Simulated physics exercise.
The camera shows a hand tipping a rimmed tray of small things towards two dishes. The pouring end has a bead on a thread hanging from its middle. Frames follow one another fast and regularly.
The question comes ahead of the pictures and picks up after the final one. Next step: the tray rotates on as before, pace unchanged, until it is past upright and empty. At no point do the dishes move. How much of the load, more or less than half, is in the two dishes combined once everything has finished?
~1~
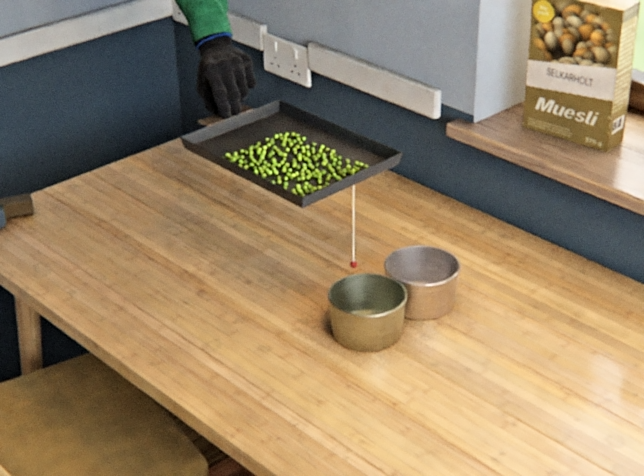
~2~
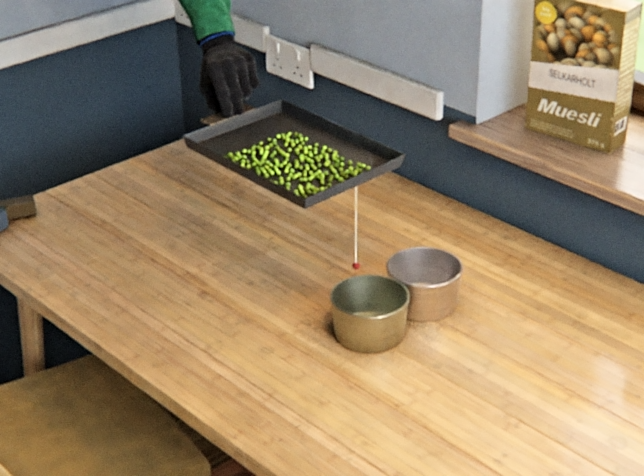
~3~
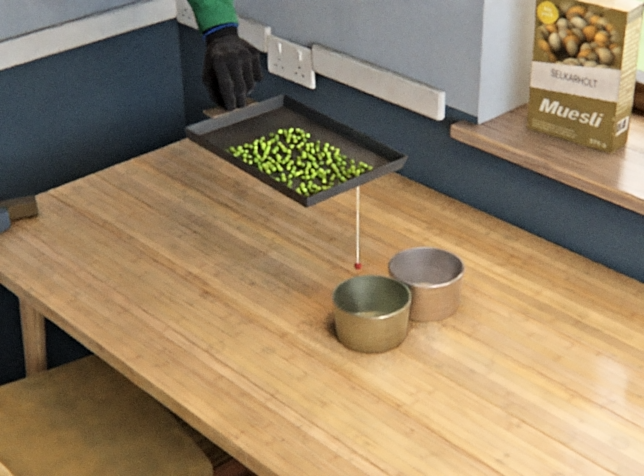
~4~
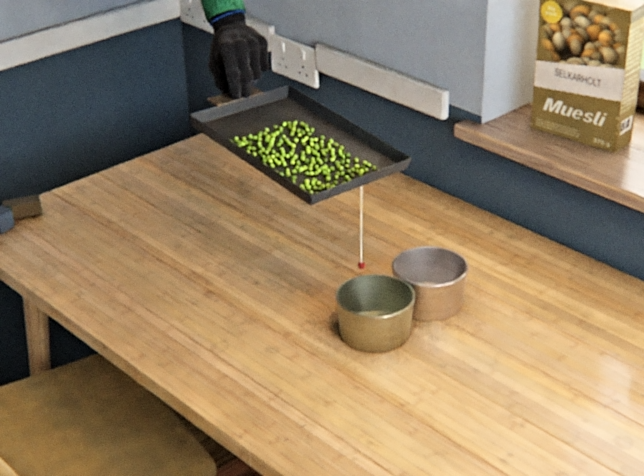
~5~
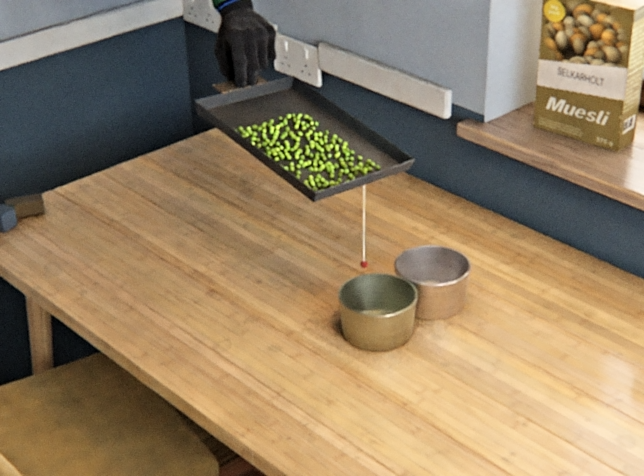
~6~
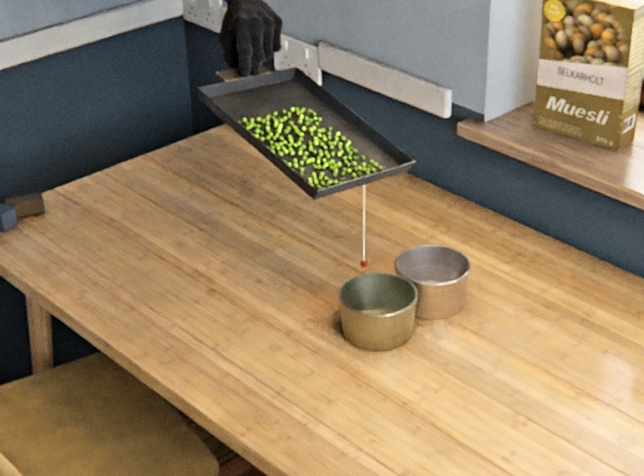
More than half.
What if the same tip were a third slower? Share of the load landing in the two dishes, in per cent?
That works out at some 80 per cent.
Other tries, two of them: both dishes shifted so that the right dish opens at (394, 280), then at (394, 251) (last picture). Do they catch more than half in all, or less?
Taking the tries in order: A minor share, followed by a major share.
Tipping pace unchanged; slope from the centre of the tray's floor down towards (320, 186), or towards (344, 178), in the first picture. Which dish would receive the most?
Result of try 1 is the left side, of try 2 the left side.
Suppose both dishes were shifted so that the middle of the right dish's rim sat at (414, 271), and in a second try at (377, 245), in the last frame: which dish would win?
First try, the rightmost dish; second try, the rightmost dish.
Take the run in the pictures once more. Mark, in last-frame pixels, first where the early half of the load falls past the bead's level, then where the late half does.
First half (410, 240); second half (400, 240).
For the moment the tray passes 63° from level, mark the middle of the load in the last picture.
In the last view the centre sits at roughly (385, 174).
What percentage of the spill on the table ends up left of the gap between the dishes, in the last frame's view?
Close to 60 per cent.
Soon, tray tipped steeply; nearly all on the tray; a small part in the right dish; a stray few outside both; a stray few in the air.
A while on, tray tipped past a quarter turn; about a quarter on the tray; about a third in the right dish; a small part outside both; about a third in the air.
Towards the end, tray tipped past a quarter turn; a stray few in the left dish; about two thirds in the right dish; about a third outside both.
Finally, tray tipped past a quarter turn; a stray few in the left dish; about two thirds in the right dish; about a third outside both.
